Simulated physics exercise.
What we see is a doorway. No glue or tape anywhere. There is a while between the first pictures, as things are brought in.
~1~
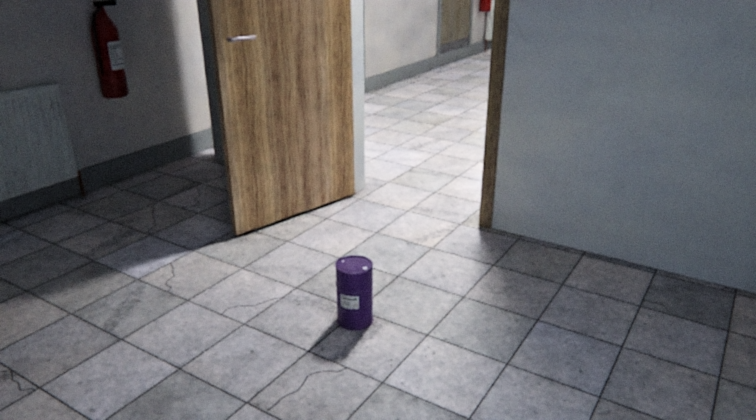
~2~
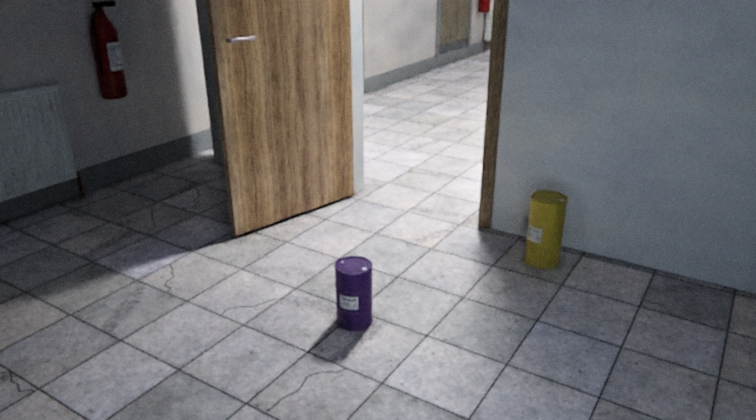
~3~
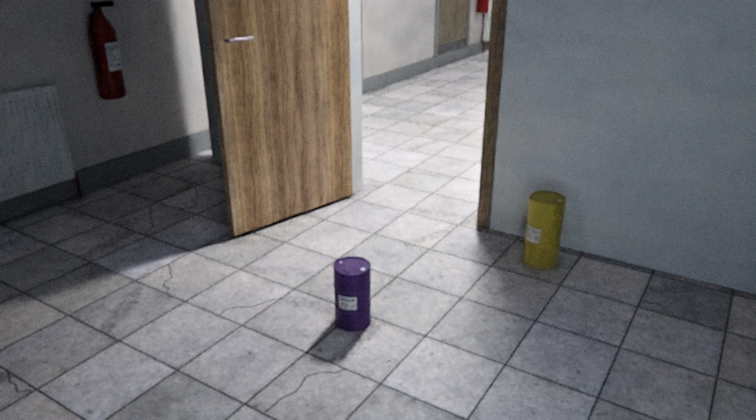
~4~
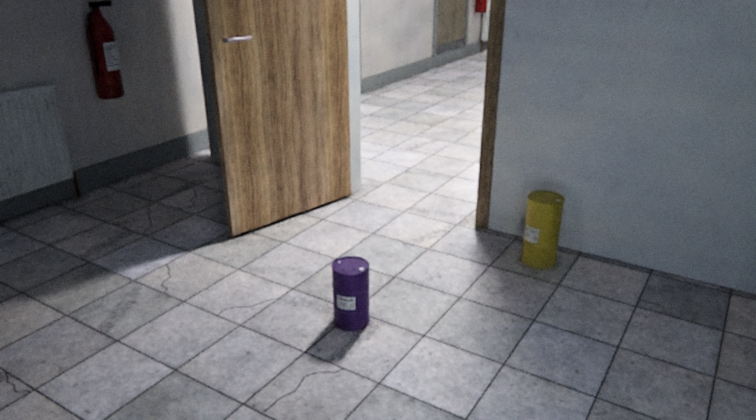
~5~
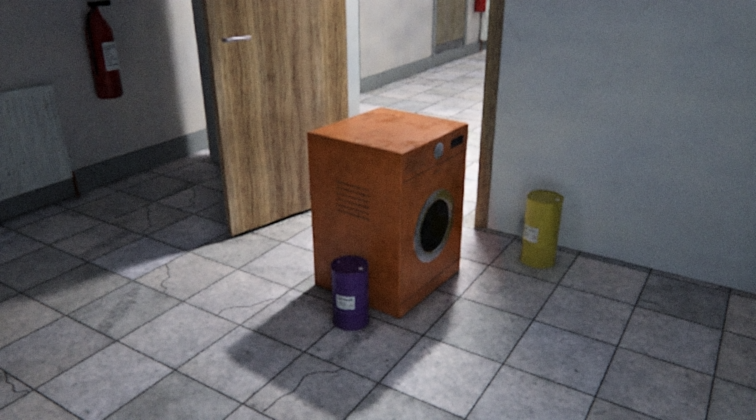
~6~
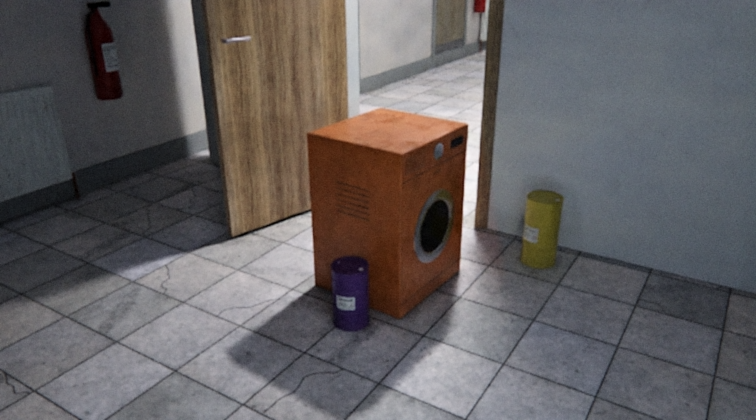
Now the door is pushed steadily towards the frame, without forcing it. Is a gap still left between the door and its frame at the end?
Yes, it fails to finish its swing.
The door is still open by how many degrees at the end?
Close to 55 degrees, I'd say.
Then, 0.50 s later than the last frame, door at 98°.
Then, 0.90 s later than the last frame, door at 84°.
Then, 1.20 s later than the last frame, door at 71°.
Then, 1.50 s later than the last frame, door at 58°.
When it is over, door at 55°; all 3 as before. End places, in pixels of the last picture, orange appliance near (390, 207).
